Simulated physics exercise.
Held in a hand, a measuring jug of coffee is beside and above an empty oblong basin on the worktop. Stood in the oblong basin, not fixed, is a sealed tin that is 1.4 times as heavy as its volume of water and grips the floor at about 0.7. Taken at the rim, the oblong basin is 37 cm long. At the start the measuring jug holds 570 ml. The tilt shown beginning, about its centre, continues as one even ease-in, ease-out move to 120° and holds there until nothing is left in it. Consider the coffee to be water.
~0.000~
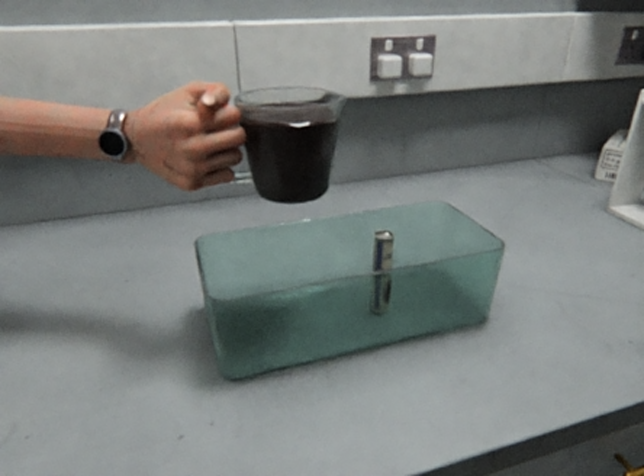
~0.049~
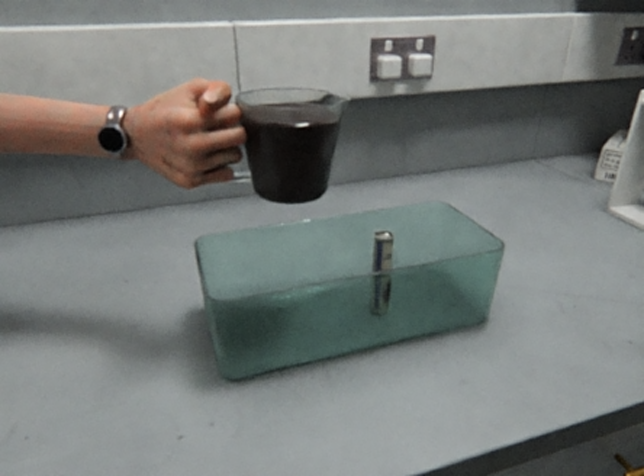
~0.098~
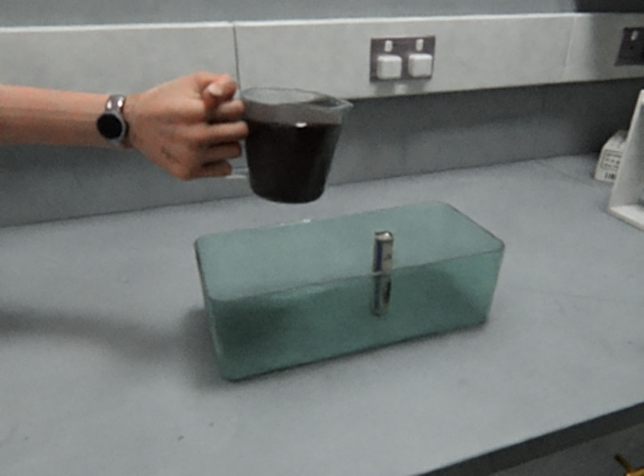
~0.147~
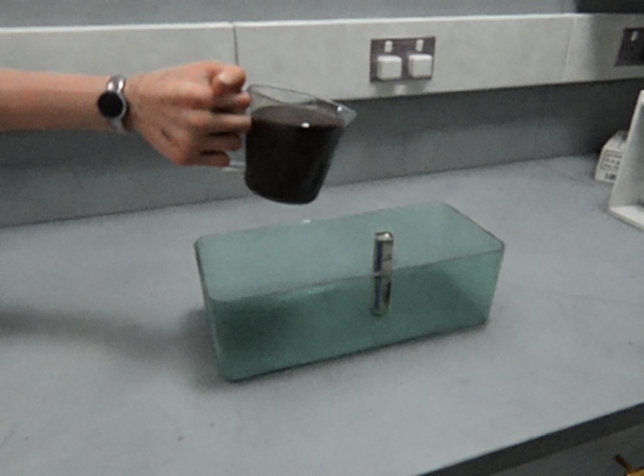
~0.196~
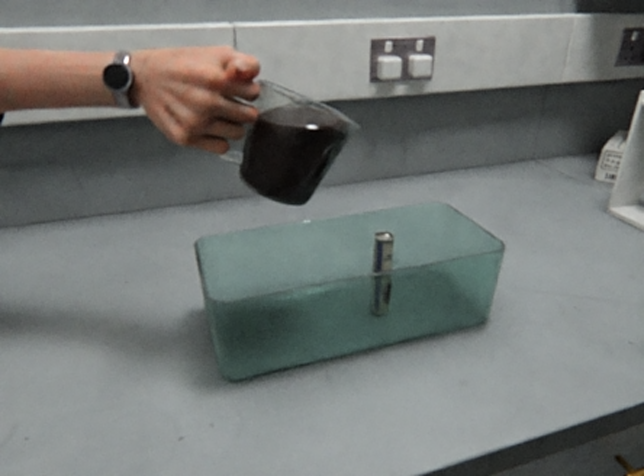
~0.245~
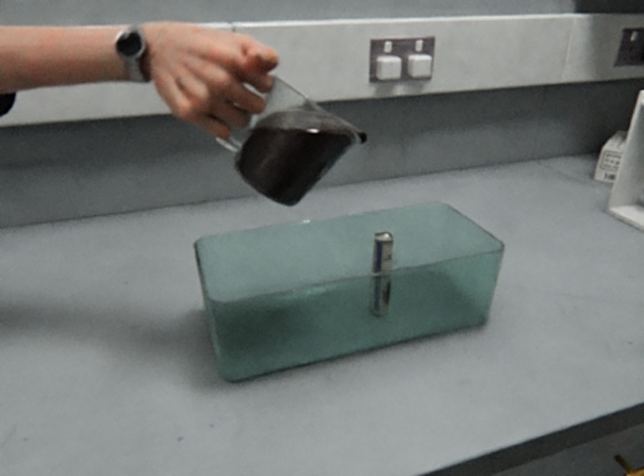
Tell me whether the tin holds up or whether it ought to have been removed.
The tin ought to have been removed.
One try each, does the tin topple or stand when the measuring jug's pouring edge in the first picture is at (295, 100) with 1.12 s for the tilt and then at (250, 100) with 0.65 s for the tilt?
The tin stays vertical the first time and stays vertical the second time.
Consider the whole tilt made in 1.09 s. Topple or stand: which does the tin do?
Then it tips over.
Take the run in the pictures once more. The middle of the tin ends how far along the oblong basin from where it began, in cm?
It finishes around 7.5 cm from where it began.
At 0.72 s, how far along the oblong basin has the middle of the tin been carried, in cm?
The tin is about 2 cm from where it started.
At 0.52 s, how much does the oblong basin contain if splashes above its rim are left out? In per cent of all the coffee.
Some 38 per cent.
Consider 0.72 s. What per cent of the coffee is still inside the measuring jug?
I'd estimate some 1 per cent.
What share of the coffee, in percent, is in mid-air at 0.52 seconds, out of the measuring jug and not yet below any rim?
30 per cent.
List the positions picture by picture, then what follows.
In the first picture, it leans 0°; its right rim is at (348, 95); the coffee meets the walls at (241, 115) and (334, 108); the oblong basin's rim runs from (200, 268) to (474, 222); the tin's top is at (384, 238).
In the second picture, it leans 2°; its right rim is at (348, 97); the coffee meets the walls at (242, 115) and (335, 109).
In the third picture, it leans 7°; its right rim is at (352, 103); the coffee meets the walls at (245, 113) and (337, 111).
In the fourth picture, it leans 15°; its right rim is at (356, 112); the coffee meets the walls at (249, 114) and (342, 115).
In the fifth picture, it leans 25°; its right rim is at (359, 125); the coffee meets the walls at (252, 121) and (351, 118).
In the sixth picture, it leans 37°; its right rim is at (359, 140); the coffee meets the walls at (246, 134) and (348, 128); 3 per cent is over the edge.
By 0.52 s the tilt is 108° and 32 per cent is still to pour; the tin stands where it began.
By 0.72 s the tilt is 120° and 1 per cent is still to pour; the tin leans 8°.
By 0.92 s the tilt is 120° and 0 per cent is still to pour; the tin lies on its side.
By 1.15 s the tilt is 120° and 0 per cent is still to pour; the tin lies on its side.
At rest the tin lies on its side.
